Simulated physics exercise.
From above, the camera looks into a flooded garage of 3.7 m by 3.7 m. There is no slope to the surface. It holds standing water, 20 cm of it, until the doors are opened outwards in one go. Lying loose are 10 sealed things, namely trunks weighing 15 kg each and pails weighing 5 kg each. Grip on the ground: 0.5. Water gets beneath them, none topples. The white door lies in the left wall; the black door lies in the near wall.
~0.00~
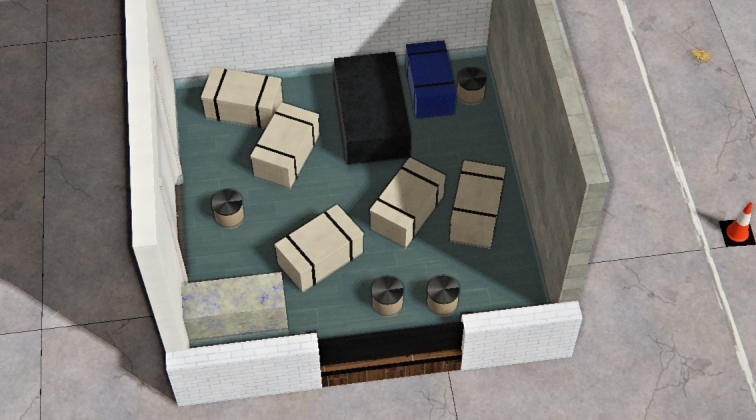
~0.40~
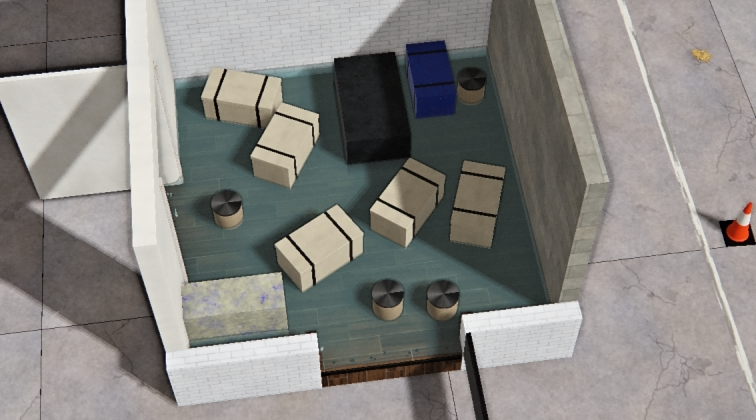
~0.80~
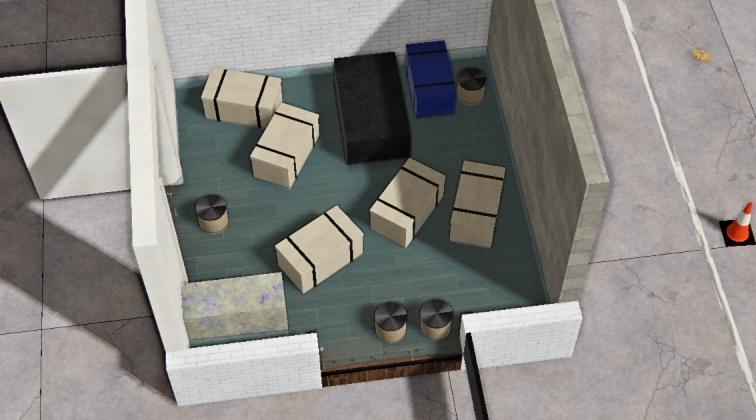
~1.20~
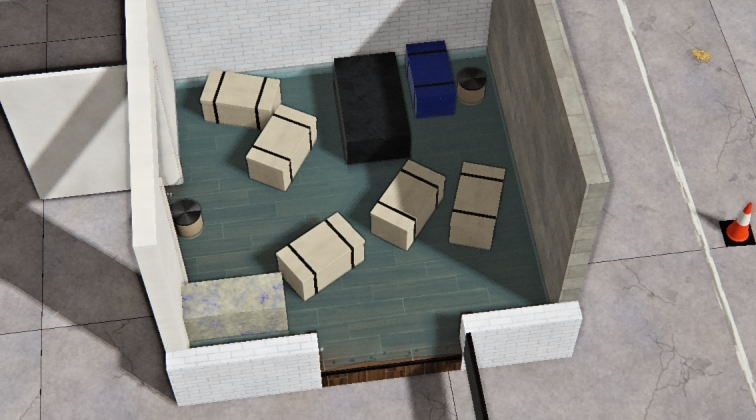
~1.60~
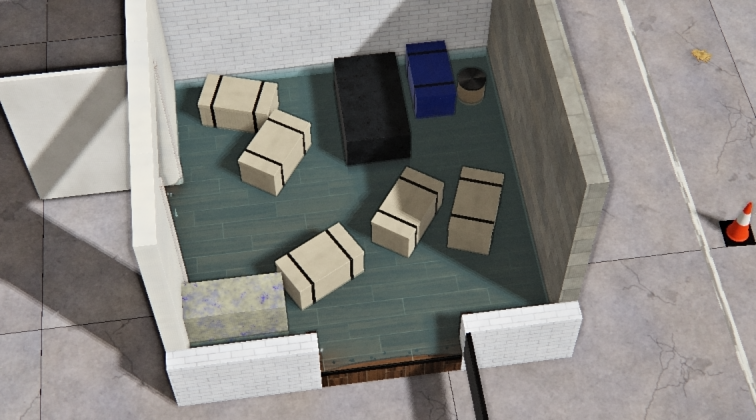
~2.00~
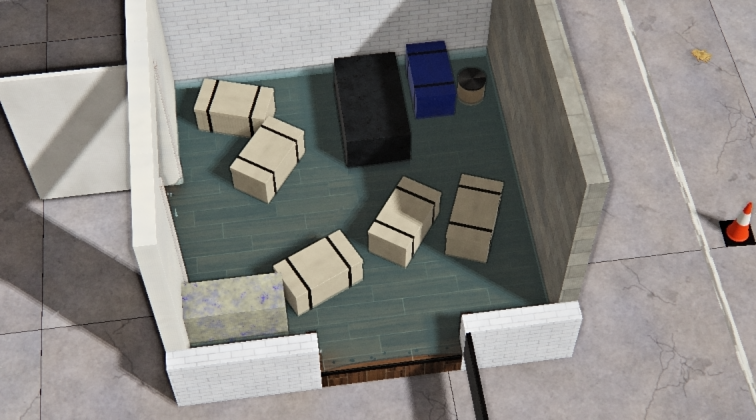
The white door on the left and the black door in front swung open on the flooded garage, then two round stools disappeared near the front, another slipped out left, and several pale crates drifted slightly.
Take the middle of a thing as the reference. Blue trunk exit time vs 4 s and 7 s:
The exit falls after the interval, if it happens.
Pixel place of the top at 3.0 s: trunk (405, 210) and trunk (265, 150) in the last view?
Roughly (392, 234), then roughly (254, 177).
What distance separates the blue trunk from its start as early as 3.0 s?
Roughly 5 cm by then.
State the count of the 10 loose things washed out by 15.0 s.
5.
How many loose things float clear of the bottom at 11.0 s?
Of them, 5.
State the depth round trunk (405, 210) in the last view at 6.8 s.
Roughly 10 cm.
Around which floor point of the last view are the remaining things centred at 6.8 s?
Roughly at (373, 249).
After 3.0 s the blue trunk is near (430, 75), 0.1 m from its start, afloat; 3 of 10 are out; 7 afloat.
After 6.8 s the blue trunk is near (430, 112), 0.5 m from its start, afloat; 4 of 10 are out; 6 afloat.
After 11.0 s the blue trunk is near (426, 118), 0.6 m from its start, afloat; 5 of 10 are out; 5 afloat.
After 15.0 s the blue trunk is near (434, 169), 1.3 m from its start, afloat; 5 of 10 are out; 4 afloat.
